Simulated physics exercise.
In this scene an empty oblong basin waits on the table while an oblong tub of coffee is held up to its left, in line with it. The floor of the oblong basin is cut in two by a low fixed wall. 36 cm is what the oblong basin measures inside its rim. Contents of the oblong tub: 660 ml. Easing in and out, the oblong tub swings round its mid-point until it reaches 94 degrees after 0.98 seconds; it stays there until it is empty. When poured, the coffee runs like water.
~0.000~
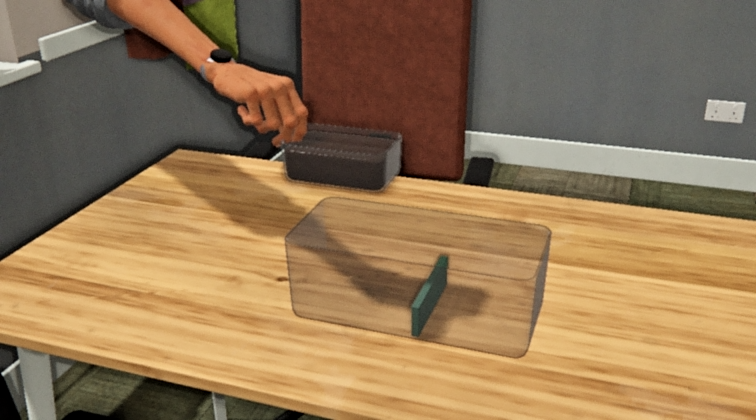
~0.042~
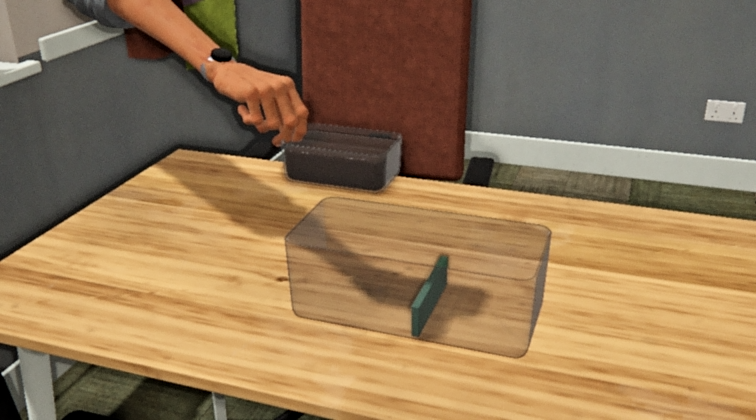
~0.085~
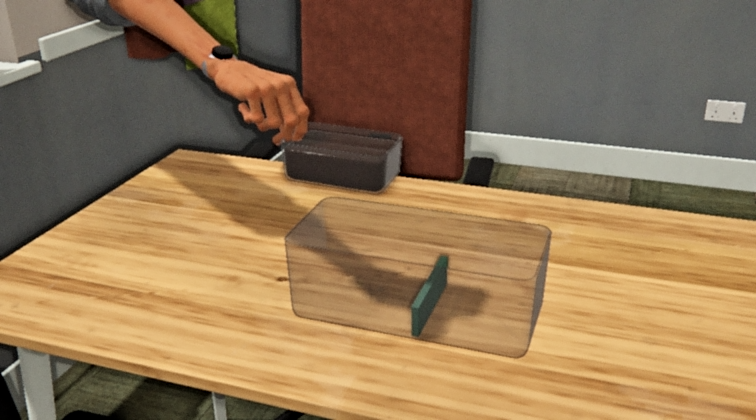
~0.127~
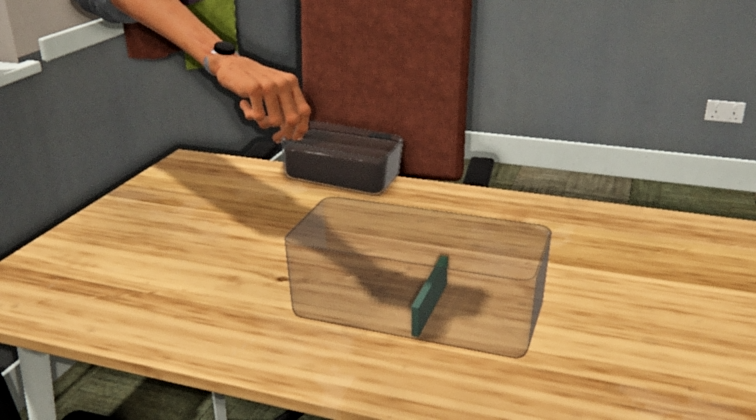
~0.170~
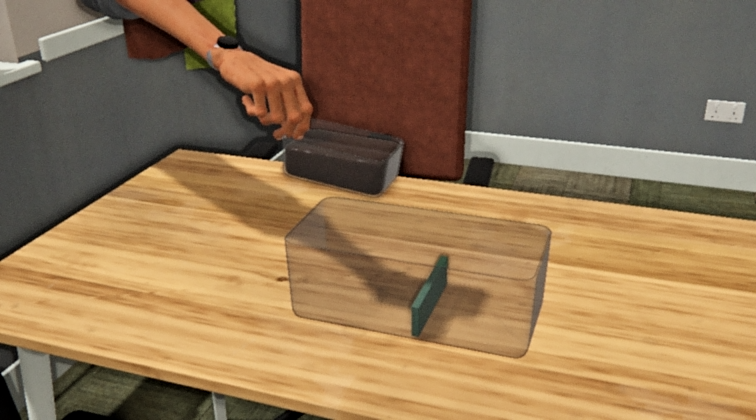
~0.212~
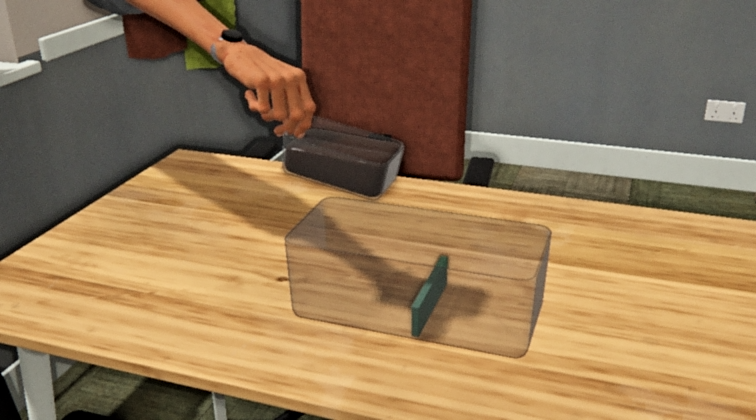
Above a wooden table, a hand slowly tilts a dark oblong tub slightly rightward.
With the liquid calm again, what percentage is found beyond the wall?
Beyond the wall there is roughly 61 percent.
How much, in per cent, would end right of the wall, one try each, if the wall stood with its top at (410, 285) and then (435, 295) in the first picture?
Around 80 and 55 percent, in that order.
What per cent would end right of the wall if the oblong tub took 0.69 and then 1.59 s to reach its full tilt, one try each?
Roughly 55 per cent the first time and 65 per cent the second.
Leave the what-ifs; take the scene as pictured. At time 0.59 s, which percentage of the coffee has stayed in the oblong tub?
Portion remaining: Approx. 38 per cent.
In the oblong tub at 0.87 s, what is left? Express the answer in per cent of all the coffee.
I'd estimate some 8 per cent.
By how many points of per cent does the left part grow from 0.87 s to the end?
About 10 per cent.
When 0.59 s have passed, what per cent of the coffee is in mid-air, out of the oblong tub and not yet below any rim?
Some 36 % is the figure.
Then, 0.59 s in, the tilt is 62° and 39 per cent is still to pour, 6 is left of the wall and 19 right of it.
Then, 0.87 s in, the tilt is 91° and 8 per cent is still to pour, 29 is left of the wall and 61 right of it.
Then, 1.16 s in, the tilt is 94° and 2 per cent is still to pour, 37 is left of the wall and 60 right of it.
Then, 1.48 s in, the tilt is 94° and 0 per cent is still to pour, 39 is left of the wall and 61 right of it.
Finally, 39 per cent lies left of the wall, 61 right of it and 1 outside.
